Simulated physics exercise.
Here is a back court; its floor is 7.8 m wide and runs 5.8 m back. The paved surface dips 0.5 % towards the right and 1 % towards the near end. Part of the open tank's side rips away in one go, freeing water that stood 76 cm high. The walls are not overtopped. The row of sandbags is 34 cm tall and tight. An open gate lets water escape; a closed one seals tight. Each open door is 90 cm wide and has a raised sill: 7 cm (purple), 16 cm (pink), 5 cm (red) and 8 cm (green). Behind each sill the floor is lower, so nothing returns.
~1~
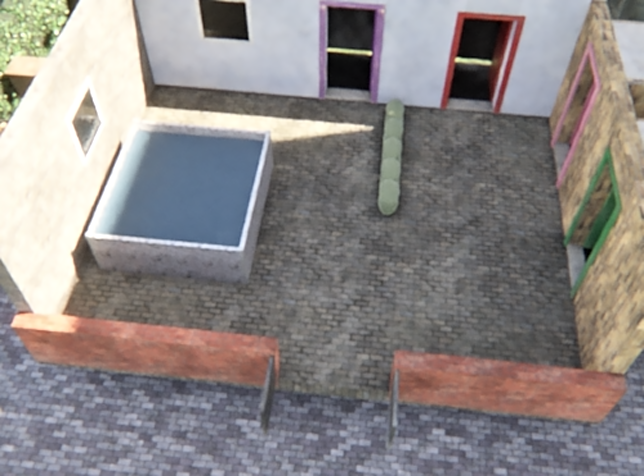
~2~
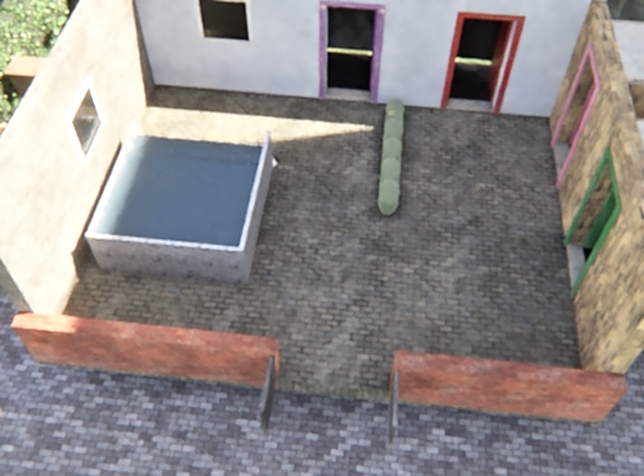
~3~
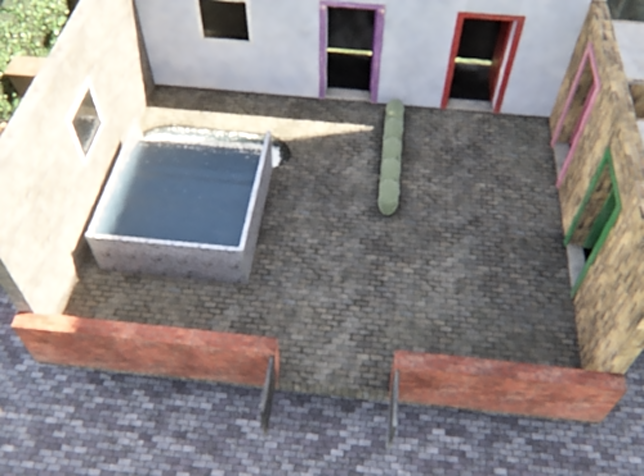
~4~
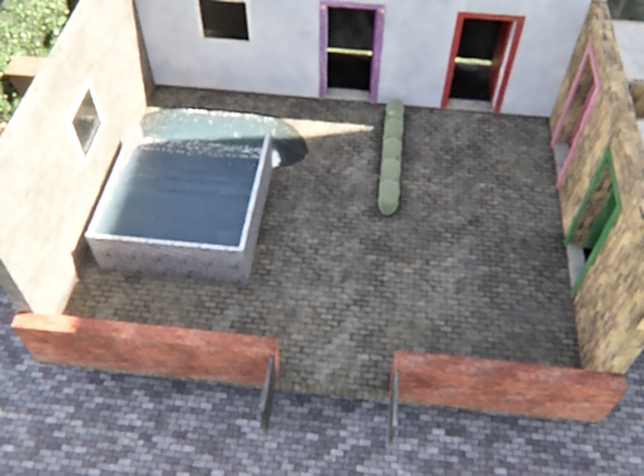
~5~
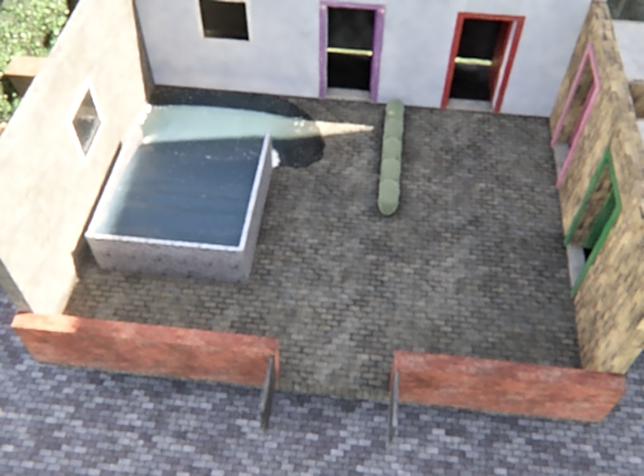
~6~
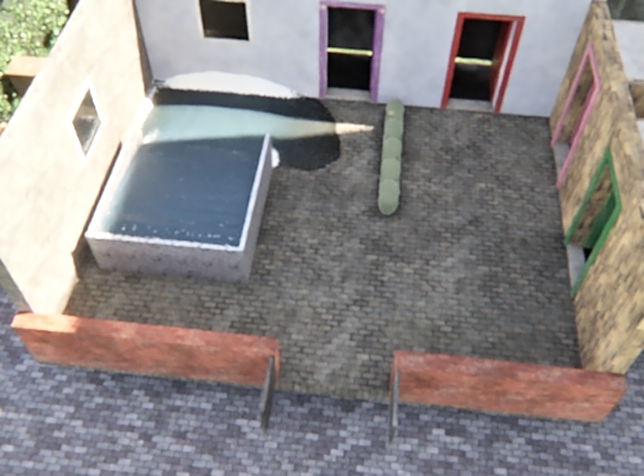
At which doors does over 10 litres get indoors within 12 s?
Door by door: At the purple door it goes over the limit; at the pink door it does not reach the limit; at the red door it stays under the limit; at the green door it does not reach the limit.
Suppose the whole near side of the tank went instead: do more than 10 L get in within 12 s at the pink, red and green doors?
Then: Pink below, red over, green past it.
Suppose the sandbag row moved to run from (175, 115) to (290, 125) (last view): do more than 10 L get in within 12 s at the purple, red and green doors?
Then: Purple above, red over, green past it.
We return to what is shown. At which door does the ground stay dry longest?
The green one.
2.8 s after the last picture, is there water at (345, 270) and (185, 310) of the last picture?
In turn: Wet, still dry.
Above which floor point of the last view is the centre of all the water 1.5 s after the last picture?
Around (222, 150).
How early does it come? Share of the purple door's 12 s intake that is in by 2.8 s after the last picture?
About 25 per cent.
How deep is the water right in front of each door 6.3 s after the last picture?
Depths in cm: Purple 13, pink 6, red 2, green 4.
Then, 0.7 s after the last picture water covers 20 % of the floor and is deepest (59 cm) near (164, 85); purple door 15 cm at the sill, 3 L in, pink door not reached, red door not reached, green door not reached.
Then, 1.5 s after the last picture water covers 25 % of the floor and is deepest (50 cm) near (212, 108); purple door 18 cm at the sill, 32 L in, pink door not reached, red door 5 cm at the sill, 0 L in, green door not reached.
Then, 2.8 s after the last picture water covers 55 % of the floor and is deepest (40 cm) near (53, 339); purple door 22 cm at the sill, 91 L in, pink door 14 cm at the sill, 0 L in, red door 5 cm at the sill, 0 L in, green door not reached.
Then, 6.3 s after the last picture water covers 85 % of the floor and is deepest (17 cm) near (255, 125); purple door 13 cm at the sill, 299 L in, pink door 6 cm at the sill, 0 L in, red door 2 cm at the sill, 0 L in, green door 4 cm at the sill, 0 L in.
Then, 11.3 s after the last picture water covers 85 % of the floor and is deepest (14 cm) near (53, 339); purple door 10 cm at the sill, 366 L in, pink door 4 cm at the sill, 0 L in, red door 1 cm at the sill, 0 L in, green door 6 cm at the sill, 0 L in.
